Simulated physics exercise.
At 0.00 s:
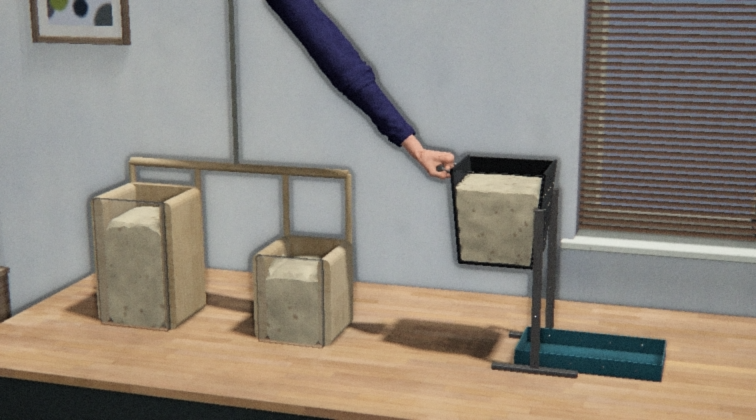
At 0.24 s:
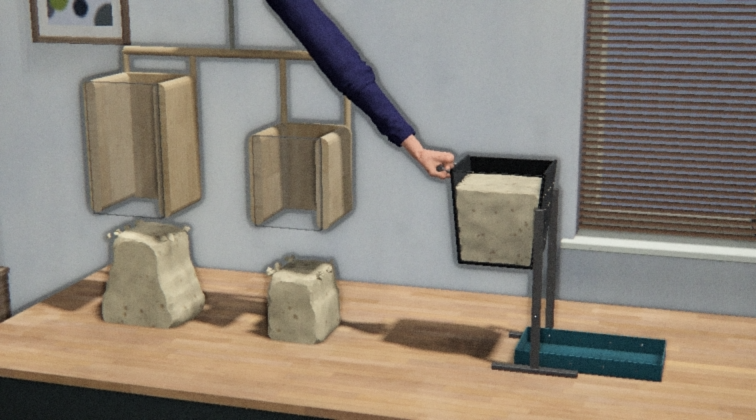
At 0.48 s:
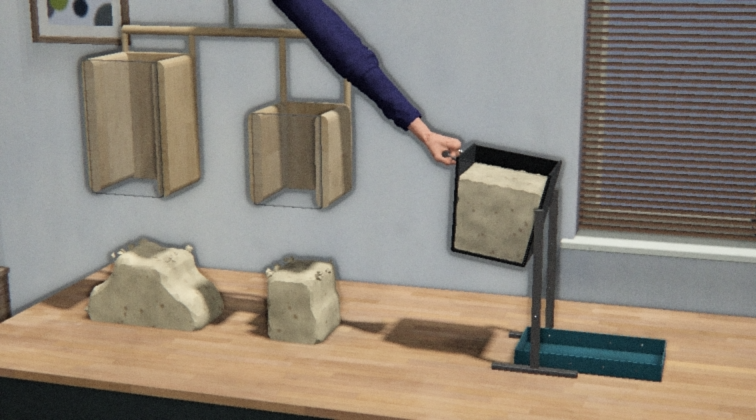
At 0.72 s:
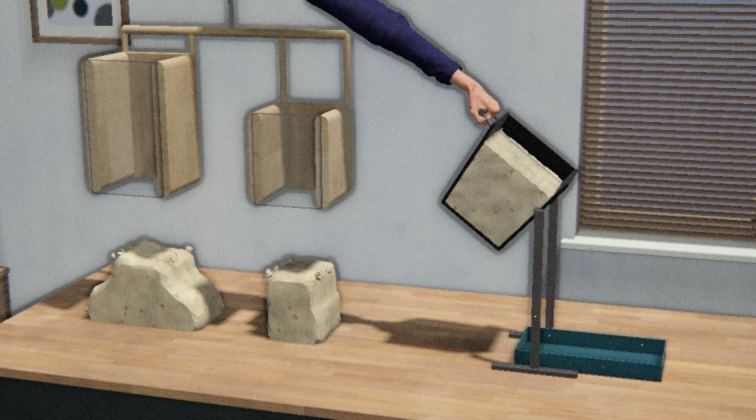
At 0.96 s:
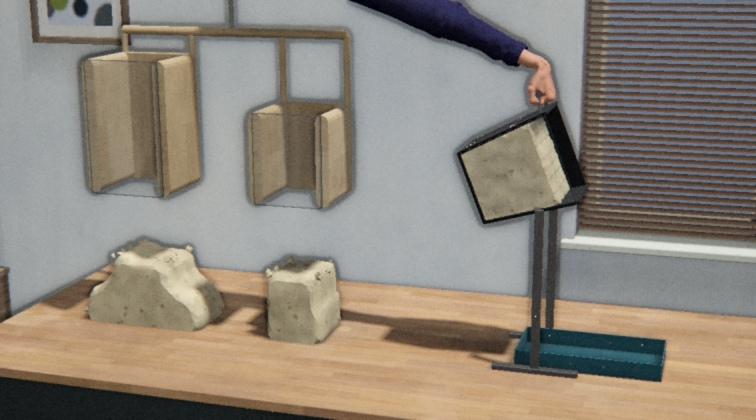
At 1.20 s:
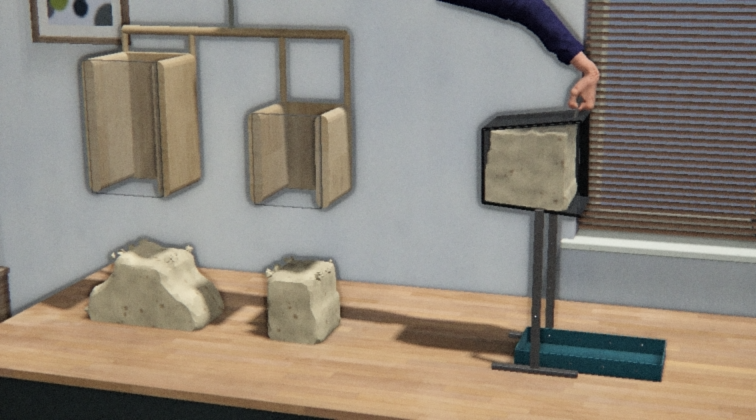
A hand tilting a dark tub of thick porridge onto its side after two moulds lift off blocks, the taller one slumping.
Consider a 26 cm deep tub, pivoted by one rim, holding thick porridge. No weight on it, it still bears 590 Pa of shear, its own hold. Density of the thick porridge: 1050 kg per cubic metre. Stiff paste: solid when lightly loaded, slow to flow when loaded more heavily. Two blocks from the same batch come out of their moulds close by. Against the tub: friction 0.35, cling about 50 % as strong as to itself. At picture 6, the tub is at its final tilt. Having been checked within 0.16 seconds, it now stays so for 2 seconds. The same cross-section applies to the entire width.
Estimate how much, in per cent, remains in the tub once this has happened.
I would say about 100 per cent remains in the tub.
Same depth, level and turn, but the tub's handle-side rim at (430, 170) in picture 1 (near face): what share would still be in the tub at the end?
Around 45 percent would still be in the tub at the end.
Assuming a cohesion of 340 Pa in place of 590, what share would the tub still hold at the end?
It would be close to 50 percent.
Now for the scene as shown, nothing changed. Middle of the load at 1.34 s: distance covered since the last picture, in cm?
2 cm.
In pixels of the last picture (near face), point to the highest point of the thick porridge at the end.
I'd say it peaks at roughly (512, 139) in the last picture.
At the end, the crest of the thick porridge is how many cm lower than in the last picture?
The top ends up some 2 cm below its level in the last picture.
By 1.34 s, the tub is at 89 degrees and holds 100 %.
By 1.51 s, the tub is at 89 degrees and holds 100 %.
By 1.68 s, the tub is at 89 degrees and holds 100 %.
By 1.85 s, the tub is at 89 degrees and holds 100 %.
By 3.20 s, at the end, the tub is at 89 degrees and holds 100 %.
